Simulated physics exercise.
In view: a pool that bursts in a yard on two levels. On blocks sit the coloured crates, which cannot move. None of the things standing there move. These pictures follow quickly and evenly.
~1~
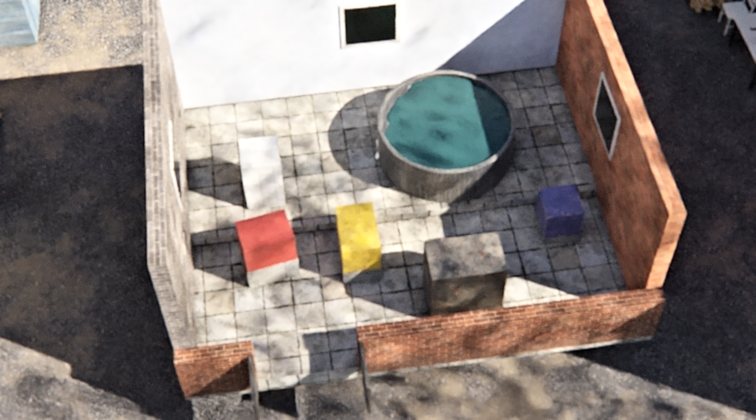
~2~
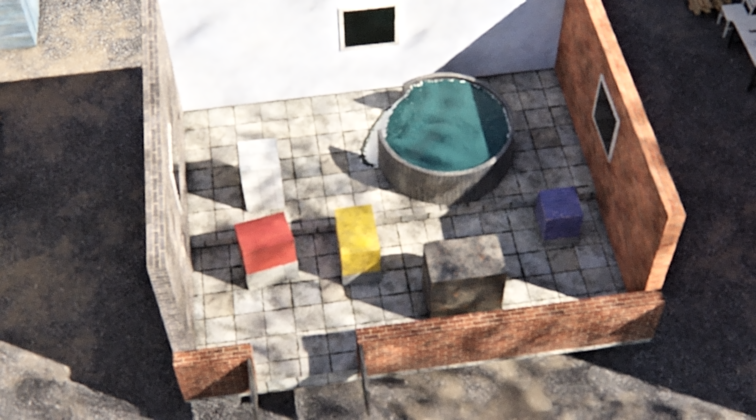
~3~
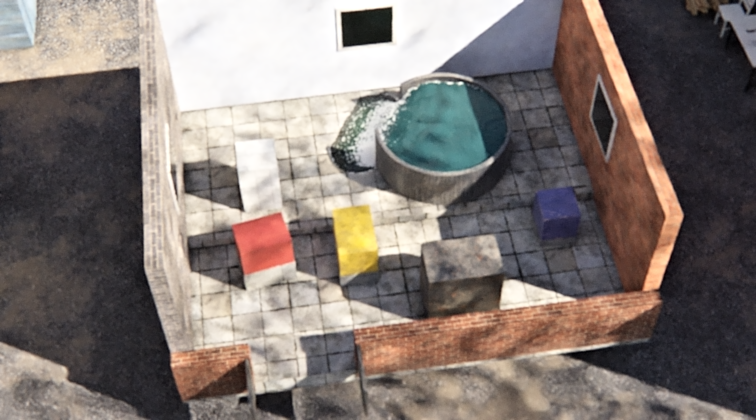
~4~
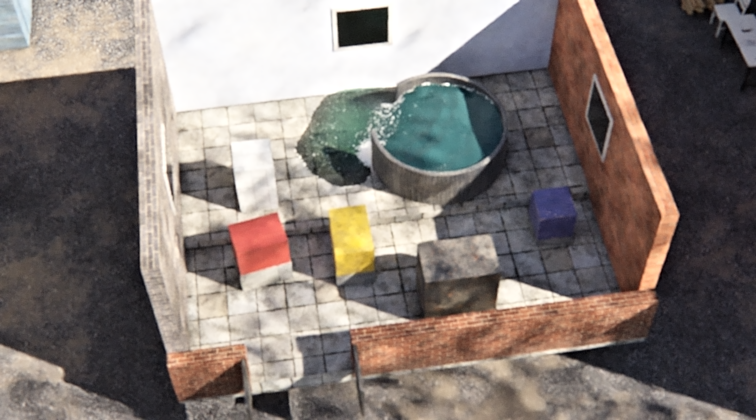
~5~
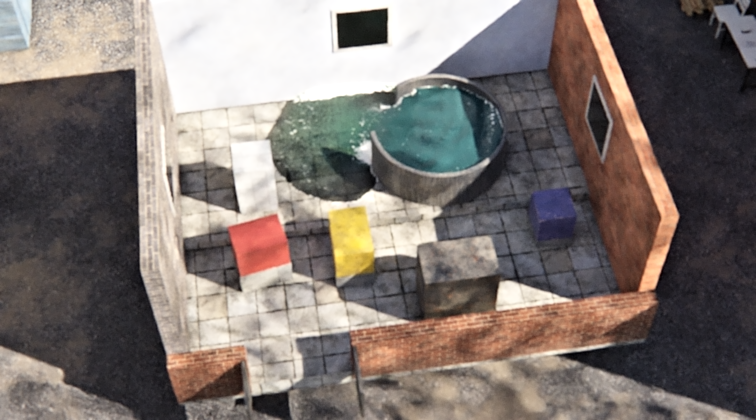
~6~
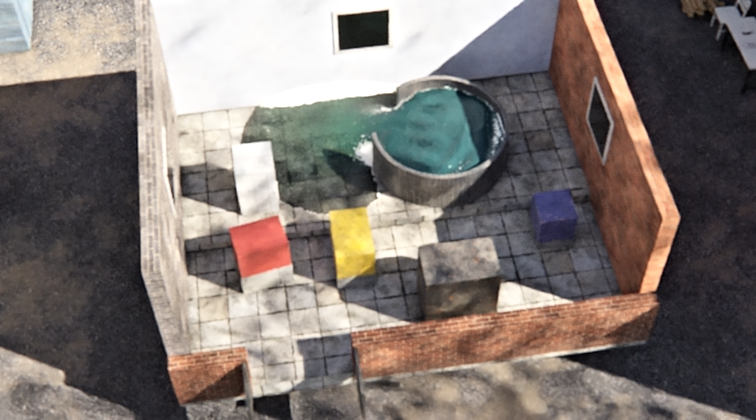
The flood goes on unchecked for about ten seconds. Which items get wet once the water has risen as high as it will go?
The blue crate remains dry, the red crate remains dry, the yellow crate remains dry.
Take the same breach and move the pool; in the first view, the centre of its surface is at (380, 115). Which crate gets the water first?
That would be the red-painted one.
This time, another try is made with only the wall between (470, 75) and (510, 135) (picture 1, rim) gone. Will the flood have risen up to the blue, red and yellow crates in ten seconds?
My take: Blue crate gets flooded, red crate is untouched and yellow crate is untouched.
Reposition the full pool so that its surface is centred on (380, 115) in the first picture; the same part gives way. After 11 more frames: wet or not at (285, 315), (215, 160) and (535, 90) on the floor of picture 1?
Untouched, submerged, untouched.
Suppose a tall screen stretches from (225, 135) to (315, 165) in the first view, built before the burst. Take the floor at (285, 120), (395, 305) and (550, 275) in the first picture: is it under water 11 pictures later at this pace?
One by one: Soaked, spared, spared.
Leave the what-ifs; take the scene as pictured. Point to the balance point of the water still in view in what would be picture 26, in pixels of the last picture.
I'd point to (318, 172).
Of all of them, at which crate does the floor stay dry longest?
Should be the one in blue.
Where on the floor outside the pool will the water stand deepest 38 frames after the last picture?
Somewhere around (194, 380).
A moment on, water covers 25 % of the floor; the blue crate not reached, the red crate water round its plinth, the yellow crate water round its plinth.
Next, water covers 35 % of the floor; the blue crate not reached, the red crate water round its plinth, the yellow crate water round its plinth.
Then, water covers 50 % of the floor; the blue crate not reached, the red crate water round its plinth, the yellow crate water round its plinth.
Later, water covers 80 % of the floor; the blue crate water round its plinth, the red crate water round its plinth, the yellow crate water round its plinth.
In the end, water covers 100 % of the floor; the blue crate stayed above the water, the red crate stayed above the water, the yellow crate stayed above the water.
